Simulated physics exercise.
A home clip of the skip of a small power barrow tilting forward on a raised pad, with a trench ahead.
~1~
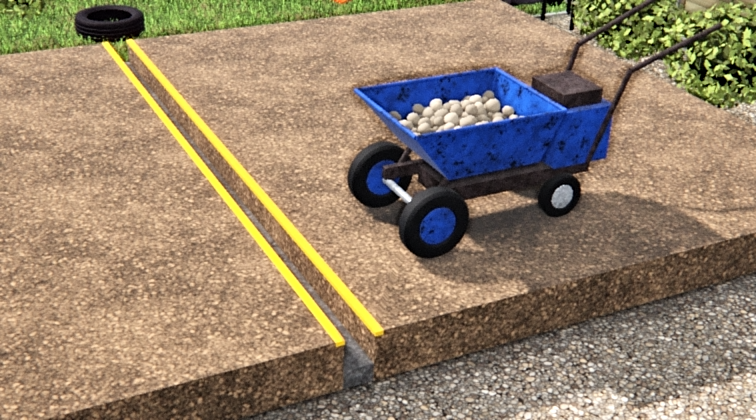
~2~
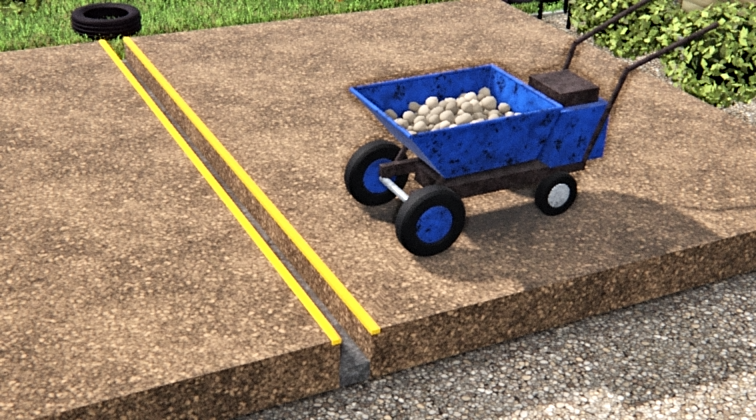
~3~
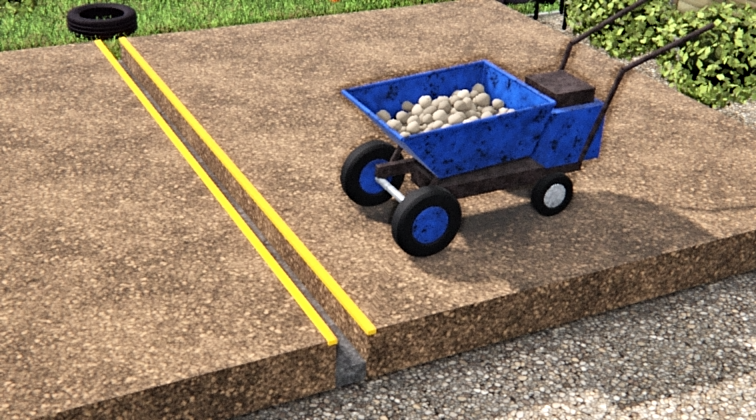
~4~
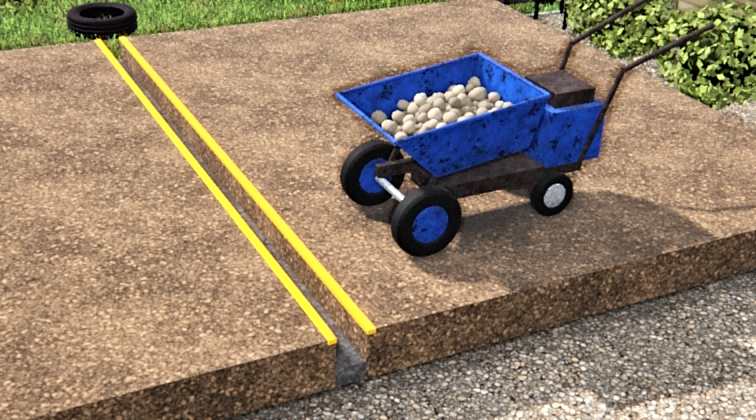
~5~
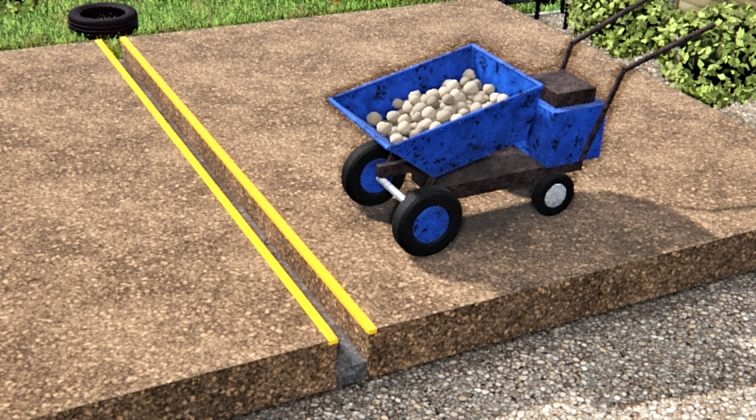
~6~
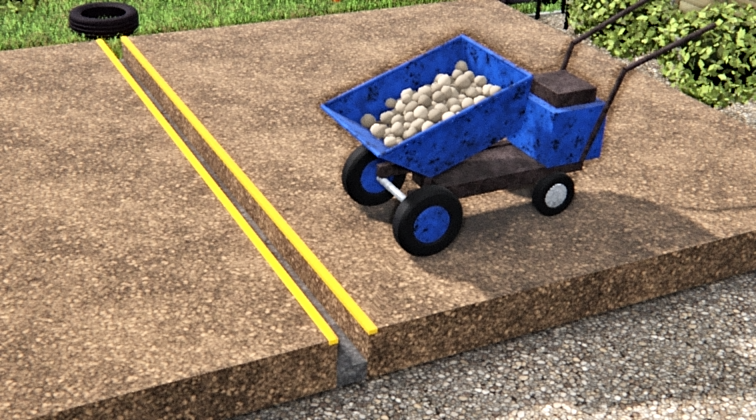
On a raised brown pad bordered by grass and gravel, a small blue barrow loaded with rounded stones stands to the right of a narrow trench edged in yellow. Its skip starts level, then tilts forward gradually toward the left, ending clearly tipped with the stones still inside.
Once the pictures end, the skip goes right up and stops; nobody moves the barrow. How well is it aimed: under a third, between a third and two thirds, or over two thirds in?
The trench ends with between a third and two thirds of it.
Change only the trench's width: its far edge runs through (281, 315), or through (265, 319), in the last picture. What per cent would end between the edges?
Roughly 90 per cent, and 100 per cent.
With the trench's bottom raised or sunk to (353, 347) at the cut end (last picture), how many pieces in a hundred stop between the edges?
Near 40 %.
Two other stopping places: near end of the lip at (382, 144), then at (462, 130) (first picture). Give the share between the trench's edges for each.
About 0 and 40 per cent.
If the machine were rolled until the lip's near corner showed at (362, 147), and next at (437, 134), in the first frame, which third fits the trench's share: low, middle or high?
First less than a third, then the middle third.
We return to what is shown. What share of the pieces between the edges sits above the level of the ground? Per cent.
It comes to 25 per cent or so.
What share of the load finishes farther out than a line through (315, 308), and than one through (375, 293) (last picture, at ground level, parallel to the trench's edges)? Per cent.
Roughly 30 per cent, and 90 per cent.
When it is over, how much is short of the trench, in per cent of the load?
About 5 per cent.
Just after the last frame, skip tipped steeply; every one in the skip.
A moment on, skip tipped right over; the larger part in the skip; roughly a quarter in or heaped over the trench; about a tenth beyond it; just a few falling.
Further on, skip tipped right over; about a tenth in the skip; just a few short of the trench; roughly half in or heaped over the trench; roughly a third beyond it.
When it is over, skip tipped right over; about a tenth in the skip; about a tenth short of the trench; roughly half in or heaped over the trench; roughly a third beyond it.
